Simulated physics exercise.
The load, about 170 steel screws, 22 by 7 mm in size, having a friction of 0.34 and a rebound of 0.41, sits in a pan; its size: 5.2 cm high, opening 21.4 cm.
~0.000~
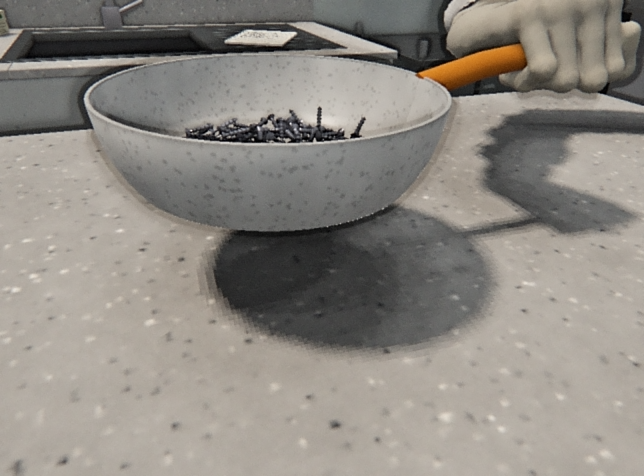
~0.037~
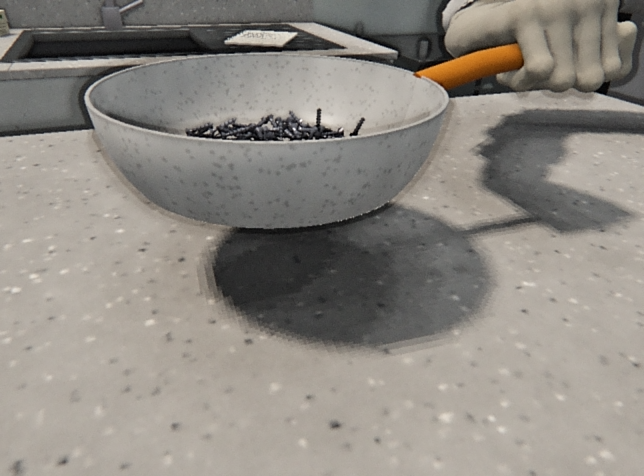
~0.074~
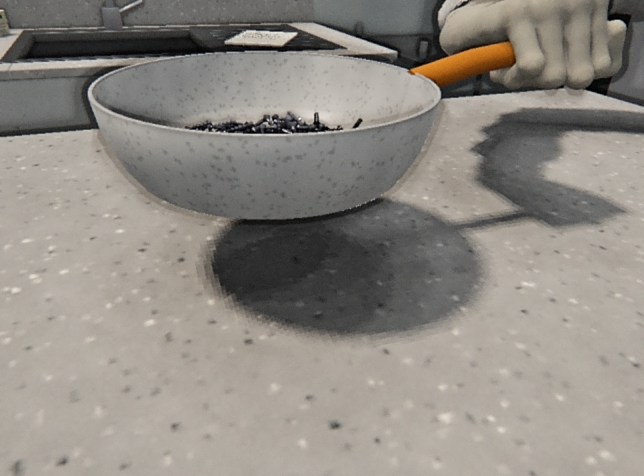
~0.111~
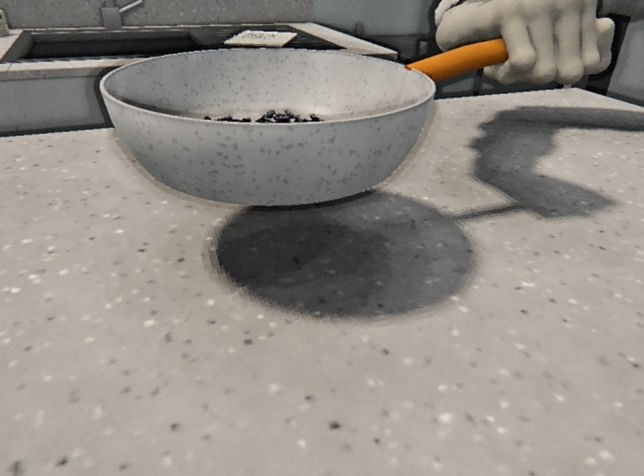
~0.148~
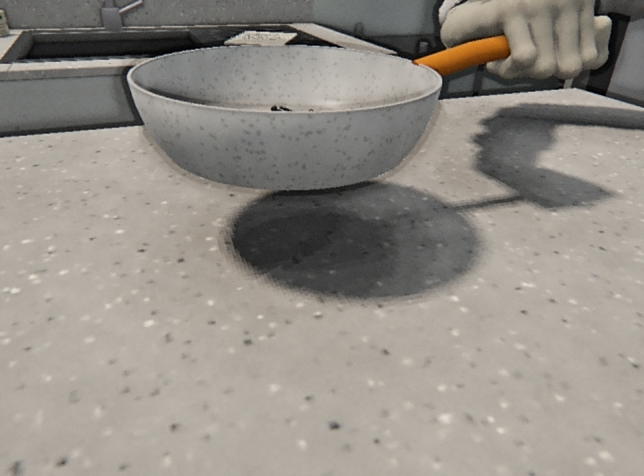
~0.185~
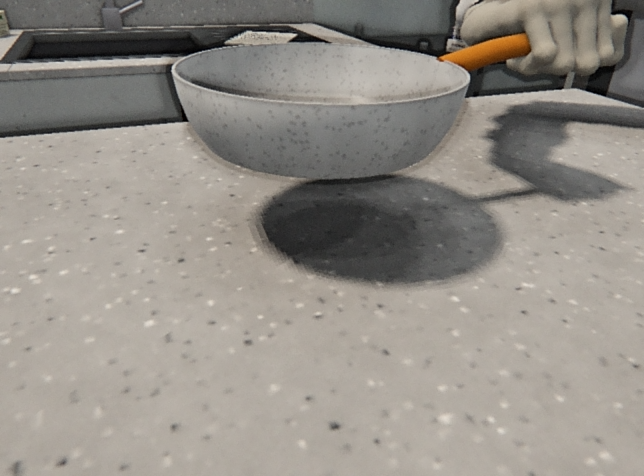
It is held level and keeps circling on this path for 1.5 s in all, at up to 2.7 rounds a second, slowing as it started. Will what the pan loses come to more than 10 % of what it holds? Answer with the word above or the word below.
The word is above.
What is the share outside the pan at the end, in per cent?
Roughly 60 %.
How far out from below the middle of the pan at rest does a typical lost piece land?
I'd put it at close to 38 centimetres.
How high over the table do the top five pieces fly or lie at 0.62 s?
Roughly 15 cm.
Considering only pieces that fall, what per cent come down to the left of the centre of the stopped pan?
Share: Near 50 %.
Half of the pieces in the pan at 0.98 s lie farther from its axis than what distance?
Roughly 9.5 cm.
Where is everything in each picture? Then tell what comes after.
In the first picture, pan at (276, 161); tilt 0 degrees; moved 0.0 cm; top of the load at (259, 126).
In the second picture, pan at (274, 159); tilt 0 degrees; moved 0.3 cm; top of the load at (259, 125).
In the third picture, pan at (272, 151); tilt 0 degrees; moved 1.4 cm; top of the load at (260, 123).
In the fourth picture, pan at (274, 139); tilt 0 degrees; moved 3.0 cm; top of the load at (262, 119).
In the fifth picture, pan at (289, 126); tilt 0 degrees; moved 5.2 cm; top of the load at (281, 115).
In the sixth picture, pan at (320, 117); tilt 0 degrees; moved 7.7 cm. Its speed is now 0.92 m/s.
After 0.62 s, pan 75 %, fallen in front of where it stops 10 %, in the air 10 %; middle of the pieces not yet landed near (274, 112).
Then, at 0.98 s, pan 50 %, fallen left of where it stops 10 %, fallen in front of where it stops 15 %, fallen behind where it stops 5 %, fallen right of where it stops 10 %, in the air 10 %; middle of the pieces not yet landed near (270, 100).
Then, at 1.31 s, pan 45 %, fallen left of where it stops 10 %, fallen in front of where it stops 15 %, fallen behind where it stops 10 %, fallen right of where it stops 15 %; middle of the pieces not yet landed near (257, 117).
After 1.63 s, pan 40 %, fallen left of where it stops 15 %, fallen in front of where it stops 15 %, fallen behind where it stops 10 %, fallen right of where it stops 15 %; middle of the pieces not yet landed near (414, 153).
By 2.2 s all is still; pan 40 %, fallen left of where it stops 15 %, fallen in front of where it stops 15 %, fallen behind where it stops 10 %, fallen right of where it stops 15 %.
